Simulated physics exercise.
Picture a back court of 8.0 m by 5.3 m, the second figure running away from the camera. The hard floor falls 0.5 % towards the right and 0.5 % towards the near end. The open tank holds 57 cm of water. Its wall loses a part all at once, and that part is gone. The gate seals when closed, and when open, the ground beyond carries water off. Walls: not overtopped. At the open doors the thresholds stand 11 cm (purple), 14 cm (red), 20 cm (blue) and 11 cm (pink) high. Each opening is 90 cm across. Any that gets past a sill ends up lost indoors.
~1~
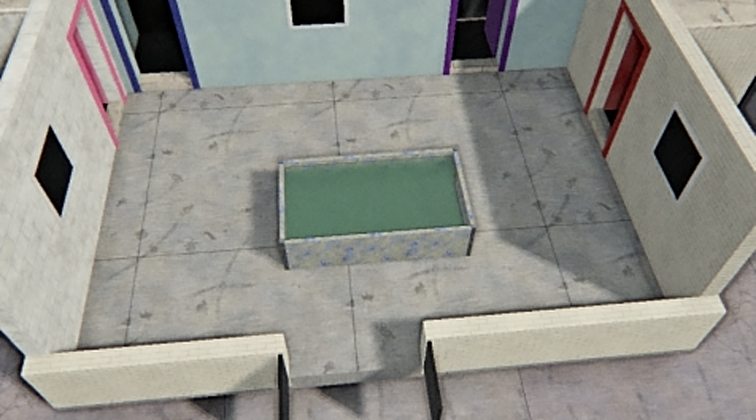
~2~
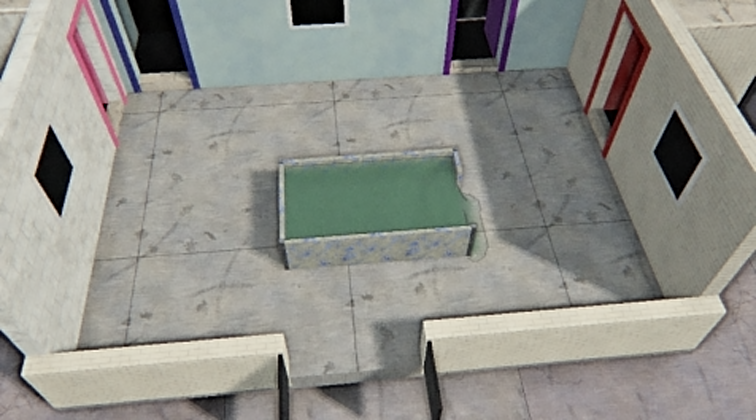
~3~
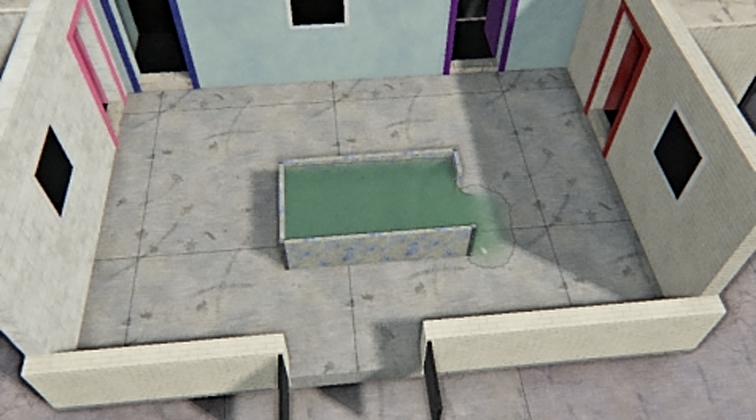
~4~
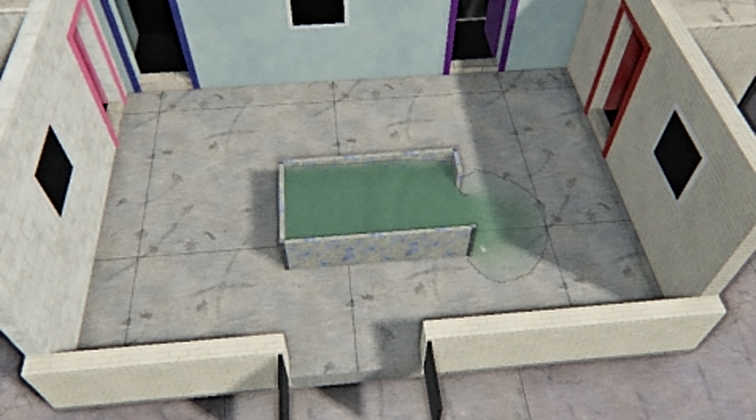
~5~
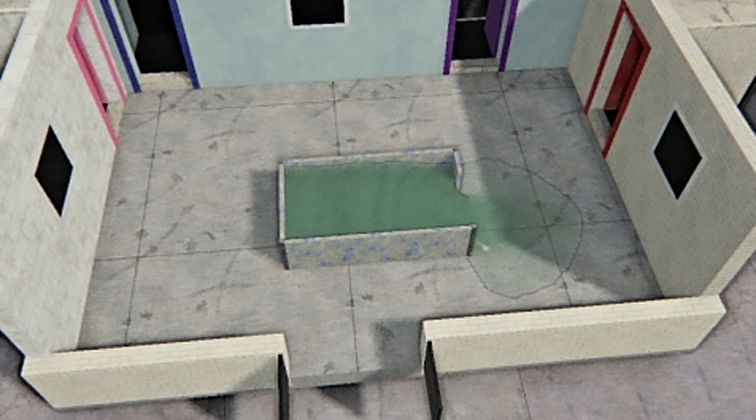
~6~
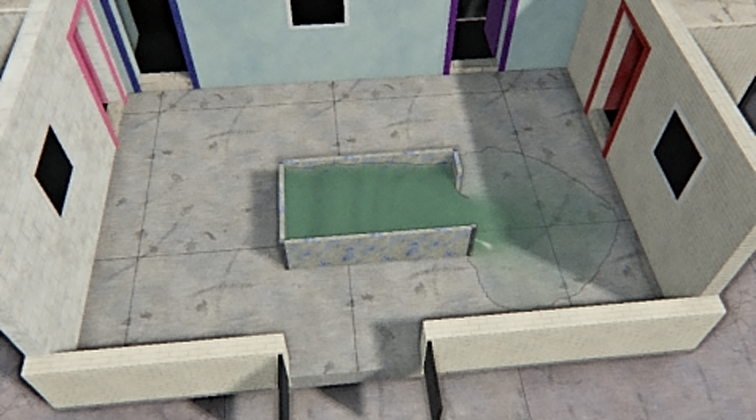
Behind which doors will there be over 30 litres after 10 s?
At the purple door it looks set to land under the limit; at the red door it looks set to land under the limit; at the blue door it looks set to land under the limit; at the pink door it looks set to land under the limit.
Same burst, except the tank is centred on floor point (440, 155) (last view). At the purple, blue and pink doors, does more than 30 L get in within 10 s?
Result - purple door does not exceed it, blue door does not exceed it, pink door does not exceed it.
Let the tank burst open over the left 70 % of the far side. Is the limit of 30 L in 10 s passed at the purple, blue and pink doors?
Against that limit: Purple under, blue below, pink past it.
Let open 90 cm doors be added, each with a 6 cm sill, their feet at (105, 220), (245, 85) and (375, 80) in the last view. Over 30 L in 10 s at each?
Note, doorways in listed order: Stays short, stays short, stays short.
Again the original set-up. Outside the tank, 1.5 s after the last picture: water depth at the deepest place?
About 37 cm.
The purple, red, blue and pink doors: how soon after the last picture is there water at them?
Purple = 2.4 s, red = 0.7 s, blue = 7.0 s, pink = 8.0 s.
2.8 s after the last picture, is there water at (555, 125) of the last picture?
Looks like it's submerged.
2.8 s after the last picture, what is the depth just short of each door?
Depths: Purple door 7 cm, red door 13 cm, blue door 0 cm, pink door 0 cm.
Then, 0.7 s after the last picture water covers 20 % of the floor and is deepest (33 cm) near (467, 232); purple door not reached, red door 5 cm at the sill, 0 L in, blue door not reached, pink door not reached.
Then, 1.5 s after the last picture water covers 25 % of the floor and is deepest (37 cm) near (661, 291); purple door not reached, red door 15 cm at the sill, 0 L in, blue door not reached, pink door not reached.
Then, 2.8 s after the last picture water covers 30 % of the floor and is deepest (25 cm) near (675, 326); purple door 7 cm at the sill, 0 L in, red door 13 cm at the sill, 2 L in, blue door not reached, pink door not reached.
Then, 5.3 s after the last picture water covers 65 % of the floor and is deepest (16 cm) near (576, 91); purple door 11 cm at the sill, 0 L in, red door 9 cm at the sill, 2 L in, blue door not reached, pink door not reached.
Then, 9.3 s after the last picture water covers 95 % of the floor and is deepest (10 cm) near (103, 220); purple door 6 cm at the sill, 0 L in, red door 8 cm at the sill, 2 L in, blue door 2 cm at the sill, 0 L in, pink door 5 cm at the sill, 0 L in.
